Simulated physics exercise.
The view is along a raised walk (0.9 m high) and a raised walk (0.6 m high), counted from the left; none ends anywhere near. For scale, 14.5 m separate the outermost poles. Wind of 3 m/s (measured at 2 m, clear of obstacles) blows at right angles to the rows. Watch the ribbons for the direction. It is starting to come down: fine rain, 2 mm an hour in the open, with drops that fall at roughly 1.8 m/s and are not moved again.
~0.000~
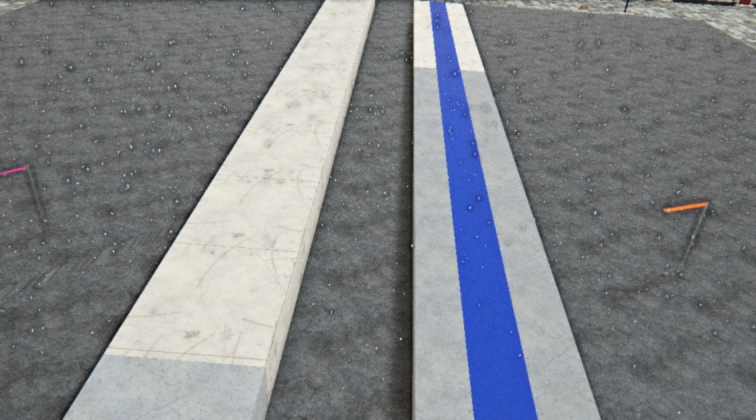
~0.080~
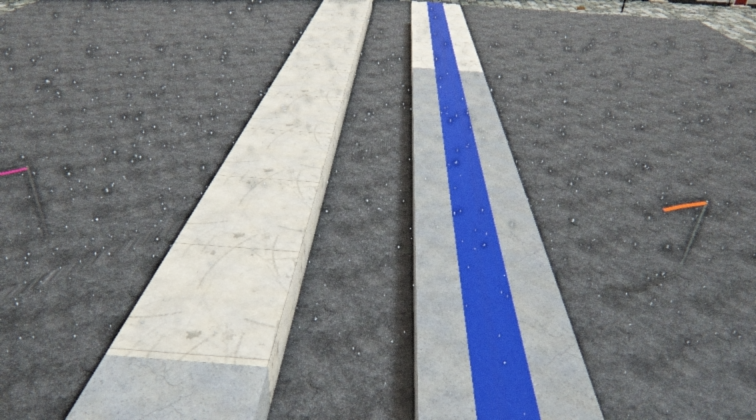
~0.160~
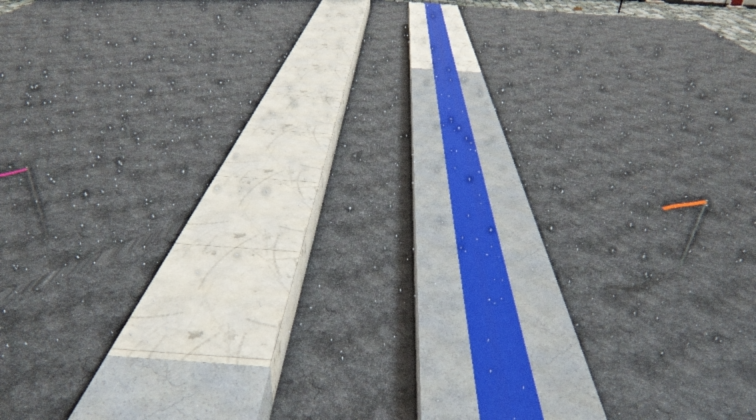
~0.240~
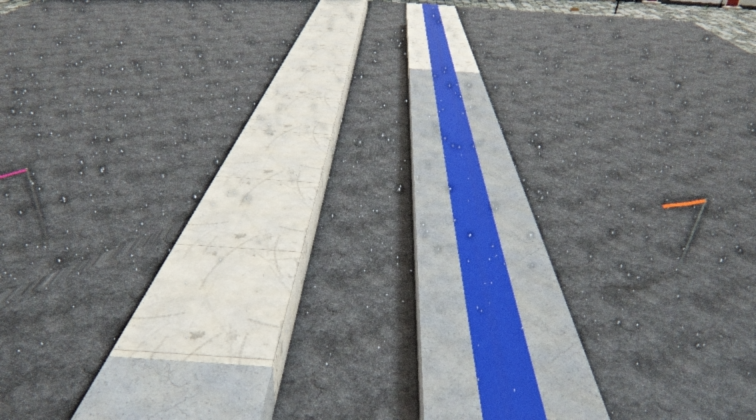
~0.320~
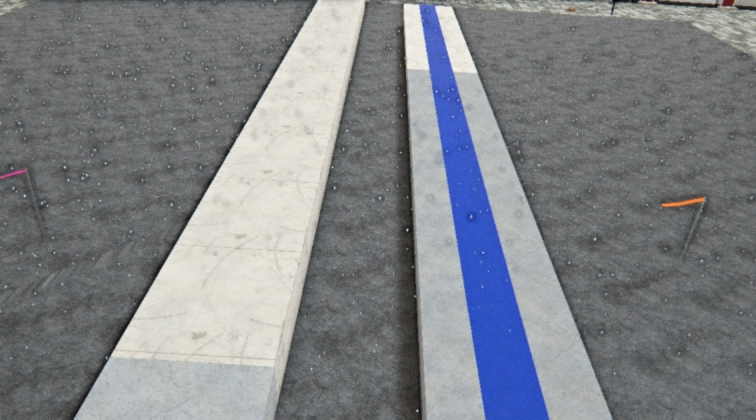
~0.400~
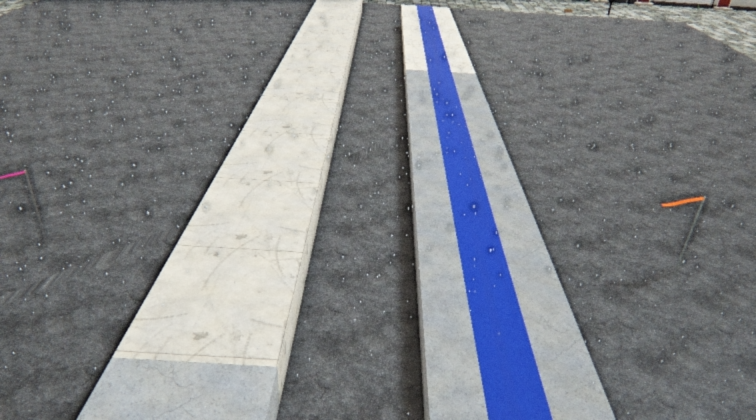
On dark, rippled ground, two pale raised walks run into the distance, the right one marked with a blue stripe, as small drops shift over the scene; the magenta and orange ribbons at either side stay almost still.
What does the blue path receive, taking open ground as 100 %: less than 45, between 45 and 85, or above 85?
The amount there is more than 85 % of the open one.
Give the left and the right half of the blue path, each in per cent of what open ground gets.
Left about 95 %, right about 100 %.
After 10 minutes open ground has 0.3 mm and the blue path 0.3 mm.
After 30 minutes open ground has 1.0 mm and the blue path 1.0 mm.
After 60 minutes open ground has 2.0 mm and the blue path 2.0 mm, so the blue path has 98 % of the open amount; the left half of it has 96 %, the right half 99 %.
